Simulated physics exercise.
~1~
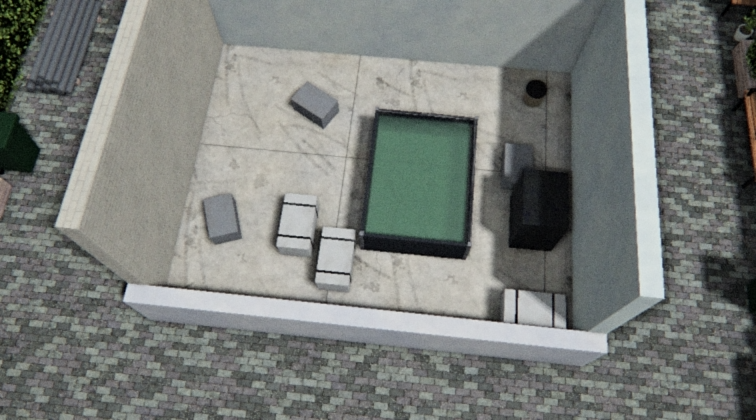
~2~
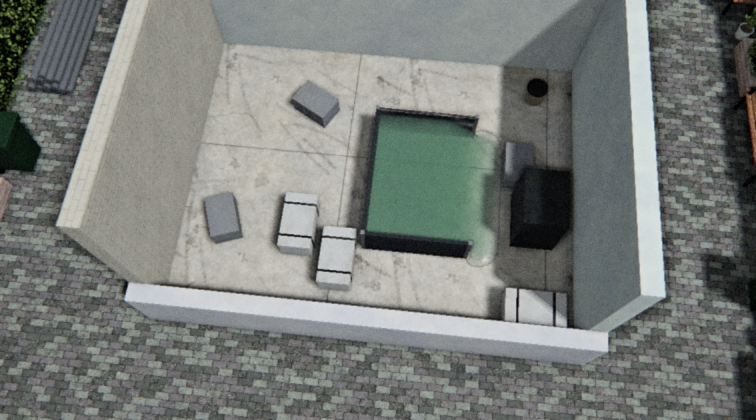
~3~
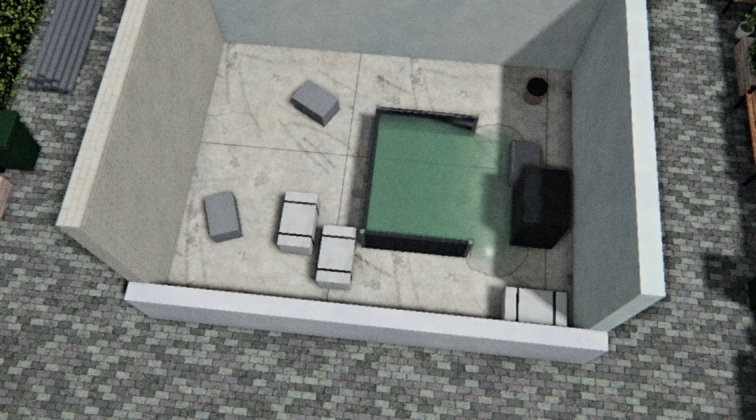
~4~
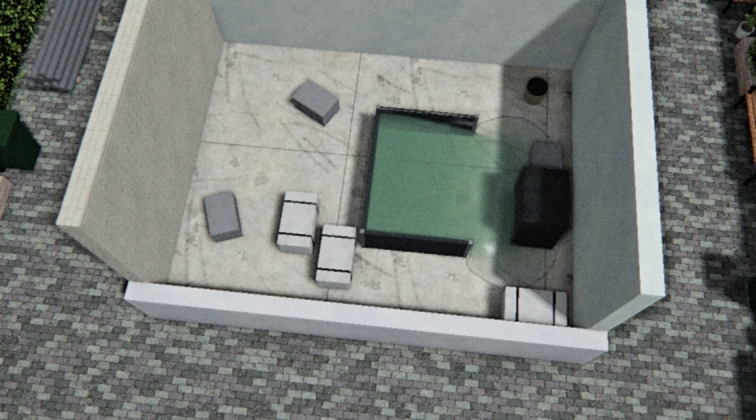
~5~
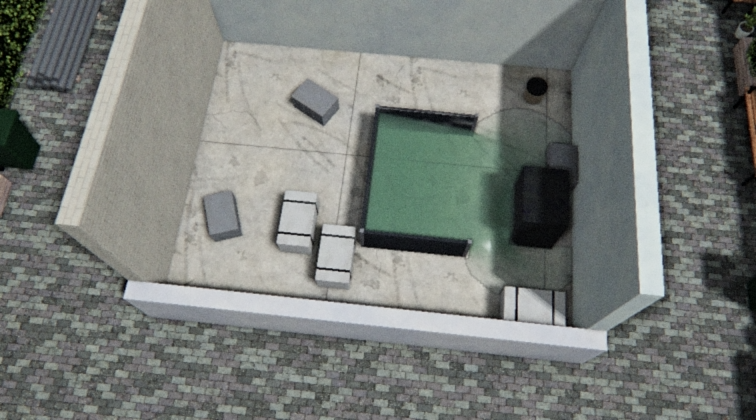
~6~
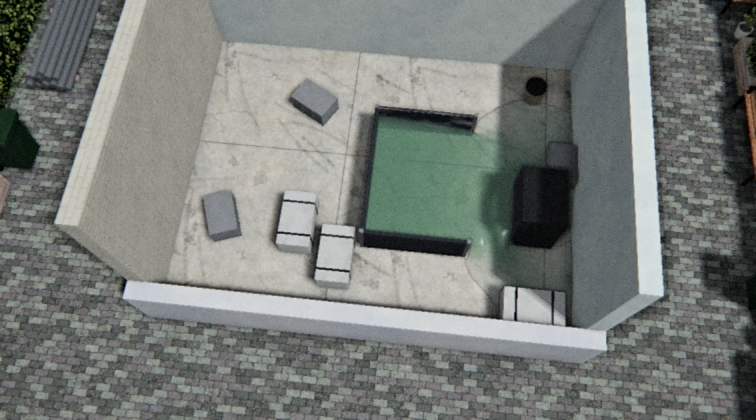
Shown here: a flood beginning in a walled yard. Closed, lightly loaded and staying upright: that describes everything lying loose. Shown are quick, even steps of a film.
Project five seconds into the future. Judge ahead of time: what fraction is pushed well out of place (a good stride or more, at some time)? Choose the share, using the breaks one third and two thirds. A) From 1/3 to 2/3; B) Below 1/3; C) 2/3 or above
2/3 or above.
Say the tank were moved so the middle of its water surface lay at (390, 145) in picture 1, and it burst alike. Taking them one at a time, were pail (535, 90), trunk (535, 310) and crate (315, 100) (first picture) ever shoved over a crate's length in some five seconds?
In order: Went well off, went well off, remained close by.
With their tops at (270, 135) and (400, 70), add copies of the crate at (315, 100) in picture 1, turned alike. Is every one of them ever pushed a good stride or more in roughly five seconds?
The first largely stays; the second relocated.
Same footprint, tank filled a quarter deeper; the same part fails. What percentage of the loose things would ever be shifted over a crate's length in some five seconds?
Near 100 in a hundred.
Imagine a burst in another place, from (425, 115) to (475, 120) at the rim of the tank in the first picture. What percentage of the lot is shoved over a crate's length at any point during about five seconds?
It comes to some 40 per cent.
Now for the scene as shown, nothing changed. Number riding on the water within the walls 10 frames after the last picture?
So that is 3.
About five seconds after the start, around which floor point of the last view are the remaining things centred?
The average lands at about (295, 197).
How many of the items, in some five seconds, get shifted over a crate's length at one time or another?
That works out to 6.
A moment on, 1 of 7 are well off their spots; 1 afloat.
Next, 2 of 7 are well off their spots; 3 afloat.
Later, 3 of 7 are well off their spots; 2 afloat.
In the end, 6 of 7 are well off their spots, and 6 have been at some point; 3 afloat.
